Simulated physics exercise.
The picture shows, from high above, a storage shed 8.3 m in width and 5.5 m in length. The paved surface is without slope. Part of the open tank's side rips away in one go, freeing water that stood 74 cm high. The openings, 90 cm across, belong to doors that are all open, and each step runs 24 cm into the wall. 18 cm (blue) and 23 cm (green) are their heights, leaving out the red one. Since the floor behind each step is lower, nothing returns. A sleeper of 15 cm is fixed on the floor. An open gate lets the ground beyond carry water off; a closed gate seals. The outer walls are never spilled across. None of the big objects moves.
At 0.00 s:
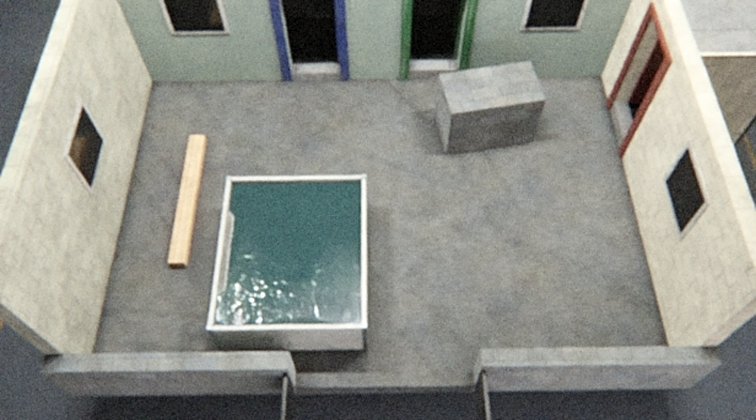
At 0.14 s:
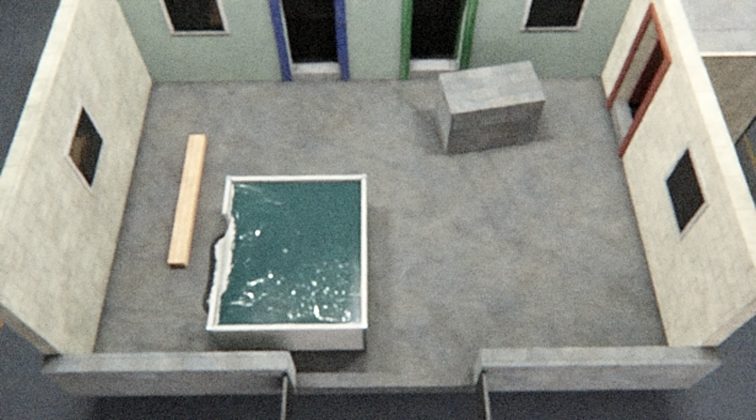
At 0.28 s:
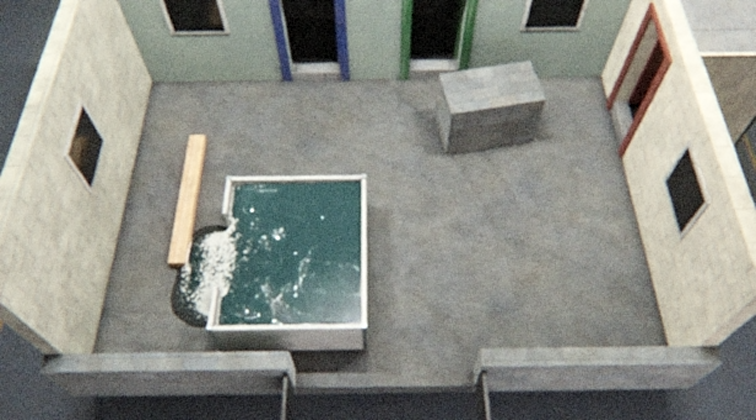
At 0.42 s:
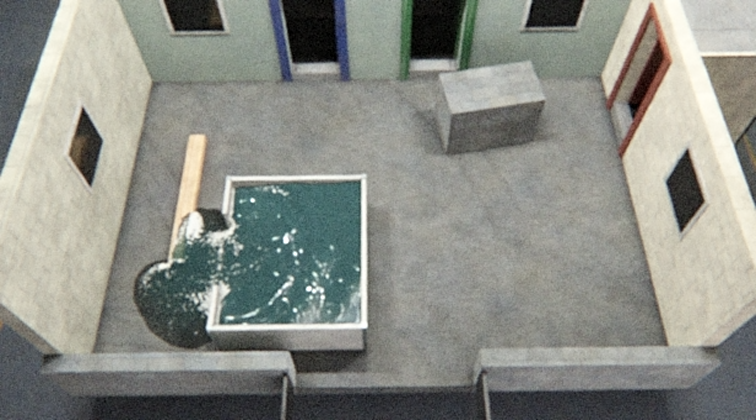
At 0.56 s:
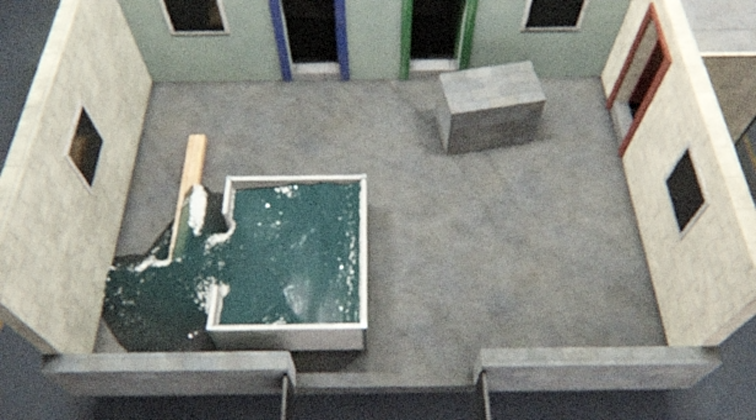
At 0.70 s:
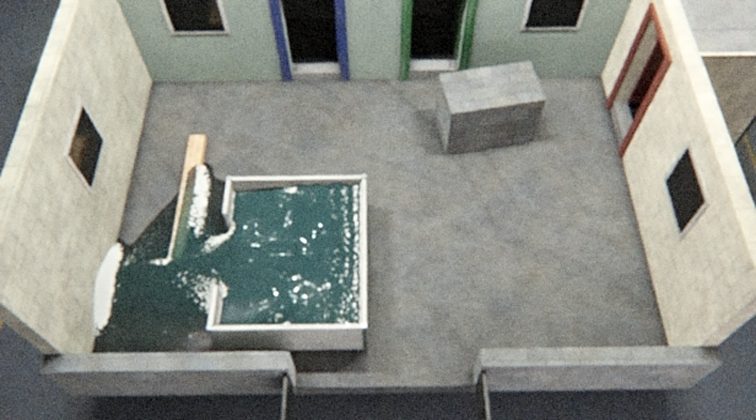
In a walled yard seen from above, the left side of a white-rimmed water tank broke open, and dark, foamy water poured out, surged around a wooden beam and spread to the left wall.
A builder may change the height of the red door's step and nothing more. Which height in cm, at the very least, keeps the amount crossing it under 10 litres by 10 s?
Close to 8 cm is just enough.
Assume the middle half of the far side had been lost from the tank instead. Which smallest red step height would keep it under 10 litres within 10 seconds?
Then the minimum is about 11.0 cm.
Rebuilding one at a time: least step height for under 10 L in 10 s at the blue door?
About 9.0 cm at blue.
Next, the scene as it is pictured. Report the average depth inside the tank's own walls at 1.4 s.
Around 50 centimetres.
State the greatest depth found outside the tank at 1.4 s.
Up to some 65 centimetres, I'd say.
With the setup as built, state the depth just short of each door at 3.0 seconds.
Reading in centimetres: Blue = 6, red = 0, green = 0.
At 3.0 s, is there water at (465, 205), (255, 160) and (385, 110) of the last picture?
Point 1: Bone dry; point 2: Awash; point 3: Bone dry.
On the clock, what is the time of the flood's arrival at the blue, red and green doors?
Arrival times - blue 2.2 s, red 7.0 s, green 3.8 s.
After 1.4 s water covers 20 % of the floor, deepest (65 cm) near (88, 373); it has not reached the red door.
After 3.0 s water covers 35 % of the floor, deepest (36 cm) near (116, 302); it has not reached the red door.
After 10.0 s water covers 95 % of the floor, deepest (16 cm) near (593, 80); 10 cm at the red door, 0 litres in over its 23 cm step.
At the red door as built, the water arrived by 7.0 s and peaked near 11 cm at 8.0 s.
With a step of 7 cm, 15 litres would have come in within the 10 s; with 9.5 cm, 5 litres. So under 10 litres takes about 8 cm.
